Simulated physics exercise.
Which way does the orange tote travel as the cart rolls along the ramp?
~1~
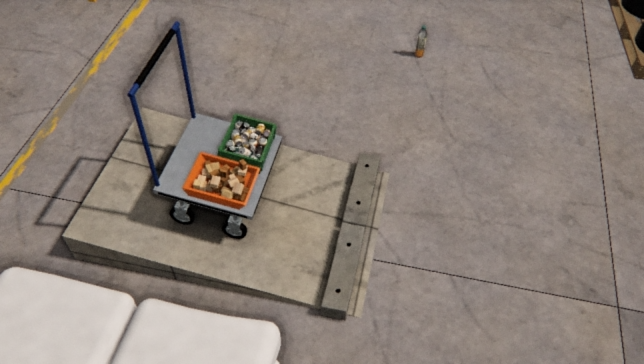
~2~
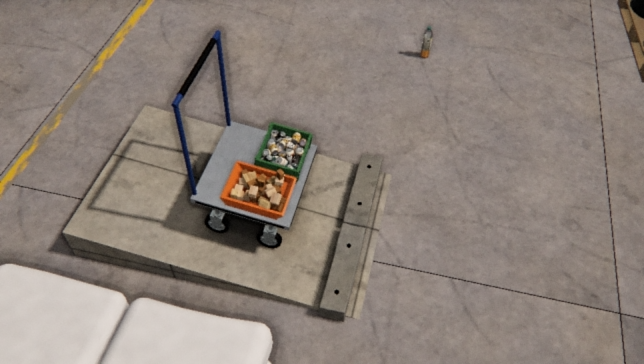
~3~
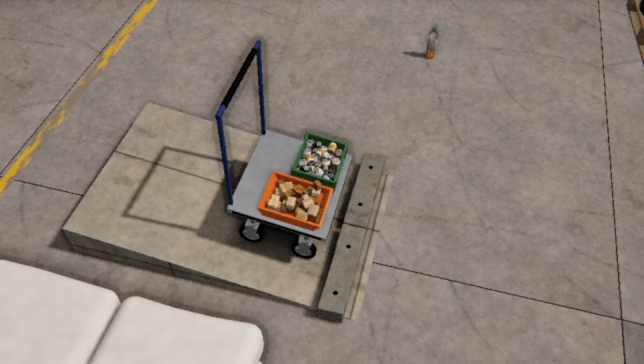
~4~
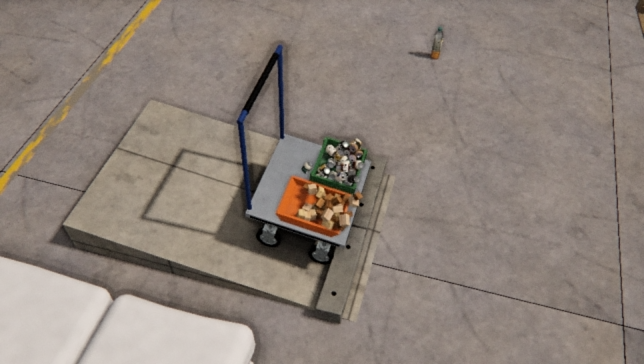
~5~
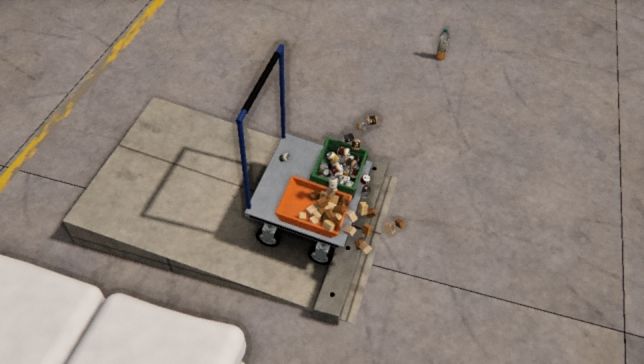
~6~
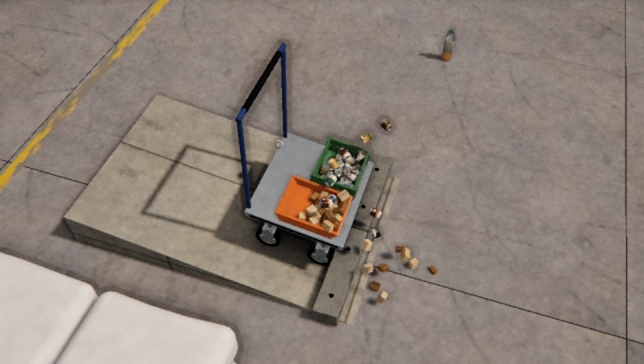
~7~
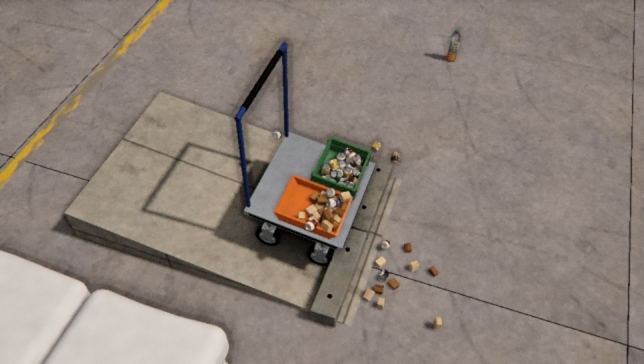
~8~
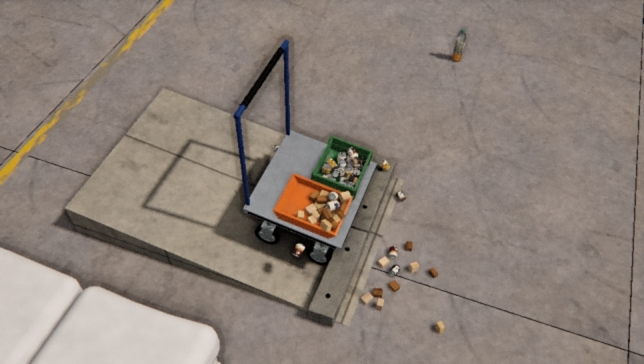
The orange tote moves to the right with the cart until the cart stops at the kerb.
